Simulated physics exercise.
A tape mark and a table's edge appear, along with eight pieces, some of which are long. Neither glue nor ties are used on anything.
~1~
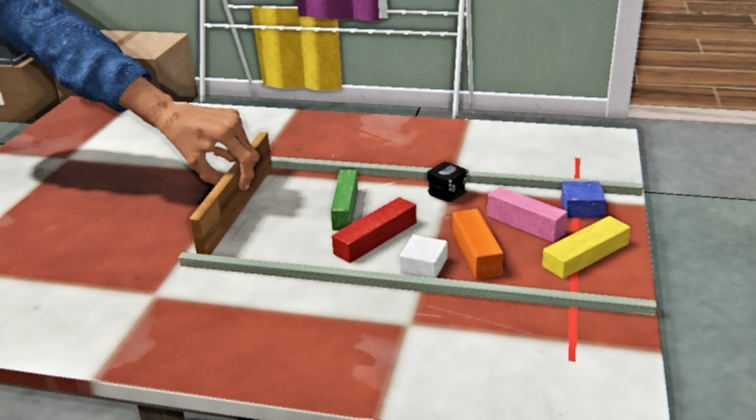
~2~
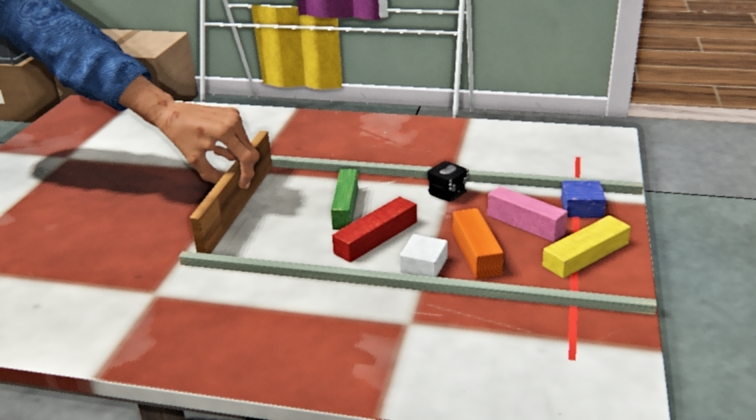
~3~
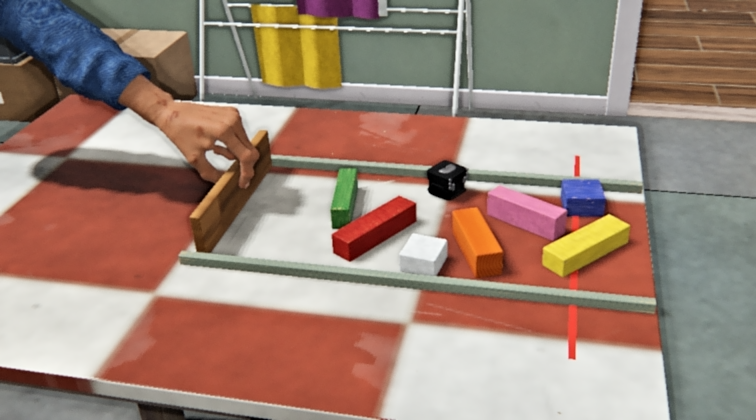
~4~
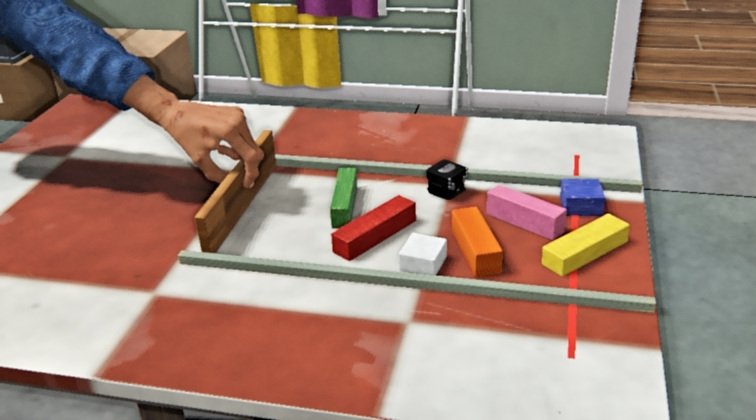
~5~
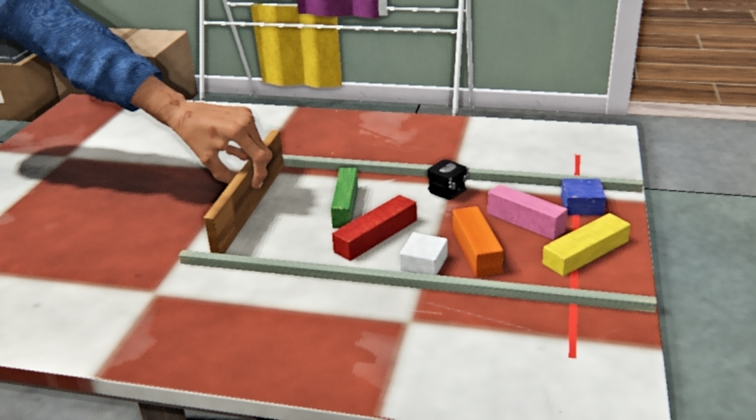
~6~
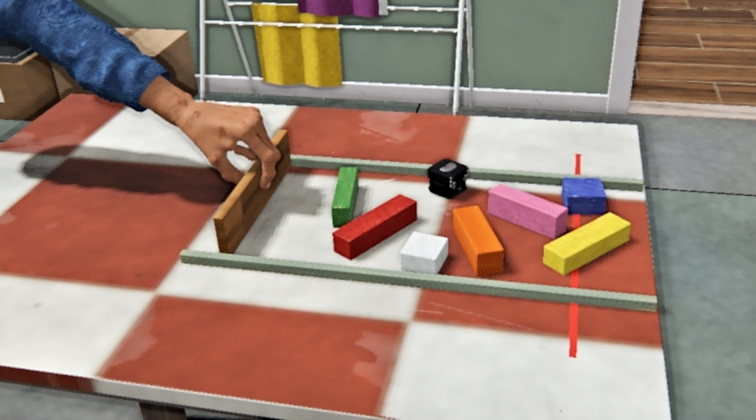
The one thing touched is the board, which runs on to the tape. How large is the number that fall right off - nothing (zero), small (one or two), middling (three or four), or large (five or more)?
Small - one or two.
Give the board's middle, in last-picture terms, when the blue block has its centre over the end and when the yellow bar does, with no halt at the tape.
Approx. (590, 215) / approx. (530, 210) for the other.
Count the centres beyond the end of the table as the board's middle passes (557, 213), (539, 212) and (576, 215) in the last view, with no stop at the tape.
In order, that gives 1, then 1, then 2.
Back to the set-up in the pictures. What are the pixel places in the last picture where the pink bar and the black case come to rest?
The pink bar comes to rest at (641, 219), and the black case comes to rest at (602, 186).
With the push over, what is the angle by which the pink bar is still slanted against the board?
About 70°.
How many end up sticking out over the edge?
I get 2.
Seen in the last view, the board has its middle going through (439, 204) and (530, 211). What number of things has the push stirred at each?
First 5 and then 8.
A little later, none off yet; yellow bar at rest near (588, 243); blue block at rest near (583, 196); pink bar at rest near (527, 211).
Next, none off yet; yellow bar shifted a little near (604, 242); blue block at rest near (583, 196); pink bar moving near (535, 210).
When it is over, the number that fall off is one or two; down, orange stick and yellow bar.
